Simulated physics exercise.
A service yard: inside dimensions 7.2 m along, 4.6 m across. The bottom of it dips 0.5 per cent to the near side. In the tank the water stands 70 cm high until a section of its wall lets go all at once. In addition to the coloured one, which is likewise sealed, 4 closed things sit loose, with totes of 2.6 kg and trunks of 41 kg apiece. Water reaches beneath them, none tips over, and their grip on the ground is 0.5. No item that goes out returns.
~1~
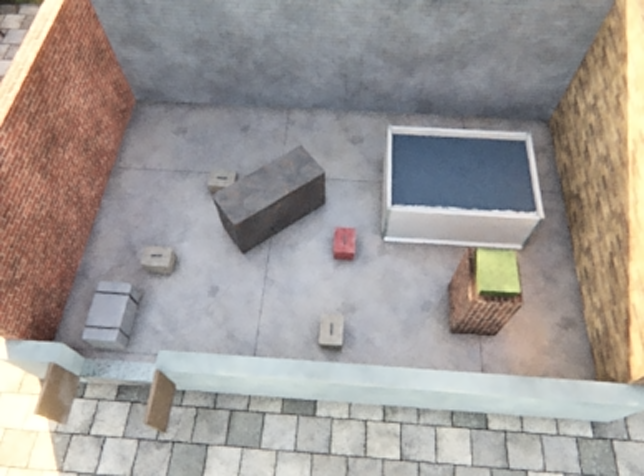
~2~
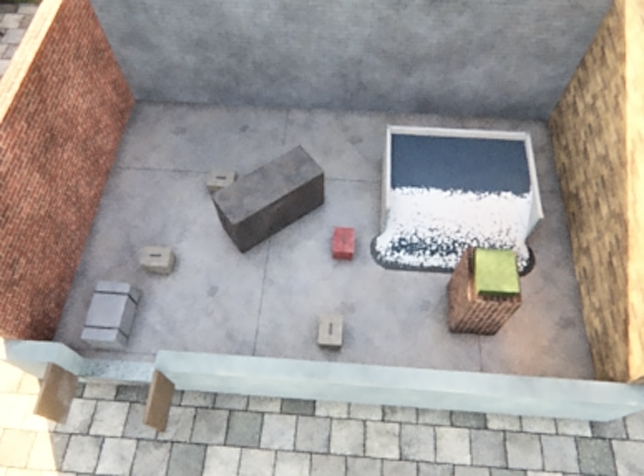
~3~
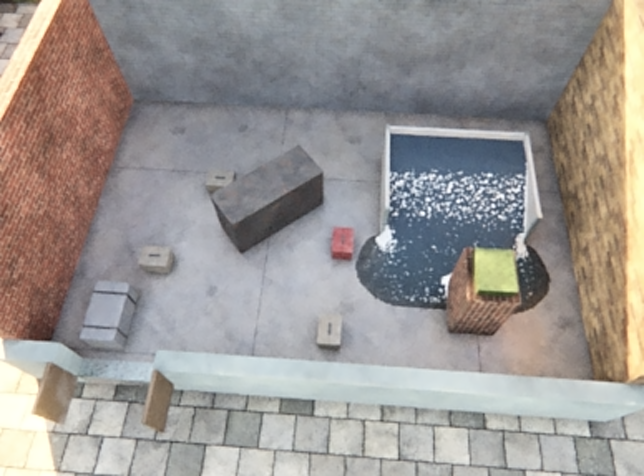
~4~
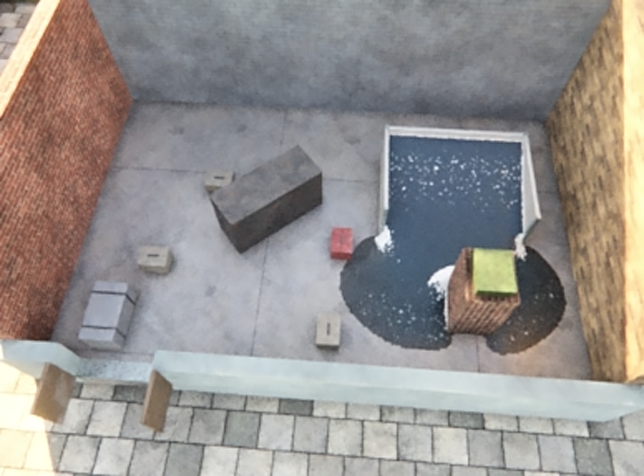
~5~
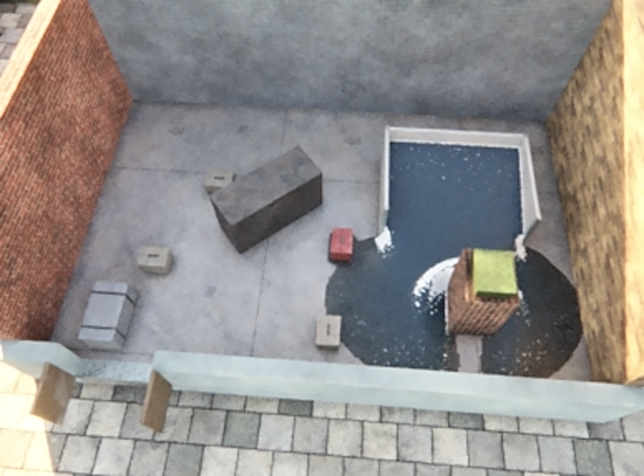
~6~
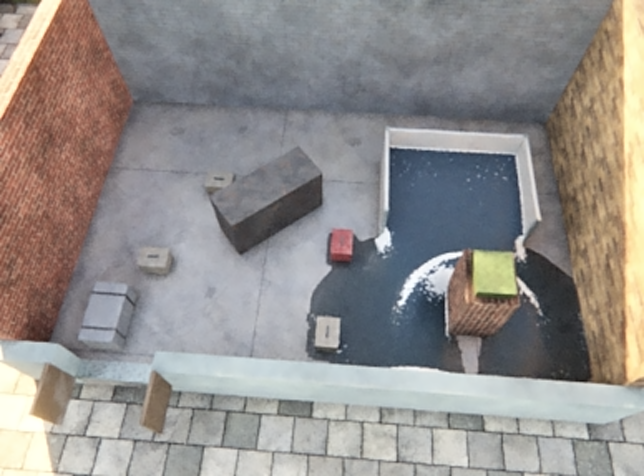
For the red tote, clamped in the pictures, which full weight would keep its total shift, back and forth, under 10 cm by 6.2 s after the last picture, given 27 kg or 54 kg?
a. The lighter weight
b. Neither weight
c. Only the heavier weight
(a) The lighter weight.
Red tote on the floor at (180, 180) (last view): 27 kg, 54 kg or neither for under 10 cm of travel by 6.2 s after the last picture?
Short version: The lighter already works.
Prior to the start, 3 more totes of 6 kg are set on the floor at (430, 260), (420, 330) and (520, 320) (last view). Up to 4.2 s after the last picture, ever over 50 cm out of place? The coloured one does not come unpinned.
Results, in sequence: Exceeded / exceeded / exceeded.
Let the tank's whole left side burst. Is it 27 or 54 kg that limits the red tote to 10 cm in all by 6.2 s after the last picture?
So the heavier choice alone.
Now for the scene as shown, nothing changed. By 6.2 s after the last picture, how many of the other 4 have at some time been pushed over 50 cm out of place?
It adds up to 3.
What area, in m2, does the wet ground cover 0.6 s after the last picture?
Wet: Near 11.0 m2.
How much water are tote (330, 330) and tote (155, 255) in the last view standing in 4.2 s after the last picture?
I'd estimate 7 cm for the first and 3 cm for the second.
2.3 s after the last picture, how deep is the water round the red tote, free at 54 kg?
Something like 2 centimetres.
Then, 0.6 s after the last picture the red tote would be 0 cm from its start with 27 kg and 0 cm from its start with 54 kg; 1 cm of water round it then.
Then, 2.3 s after the last picture the red tote would be 0 cm from its start with 27 kg and 0 cm from its start with 54 kg; 2 cm of water round it then.
Then, 4.2 s after the last picture the red tote would be 0 cm from its start with 27 kg and 0 cm from its start with 54 kg; 5 cm of water round it then.
Then, 6.2 s after the last picture the red tote would be 0 cm from its start with 27 kg and 0 cm from its start with 54 kg; 2 cm of water round it then.
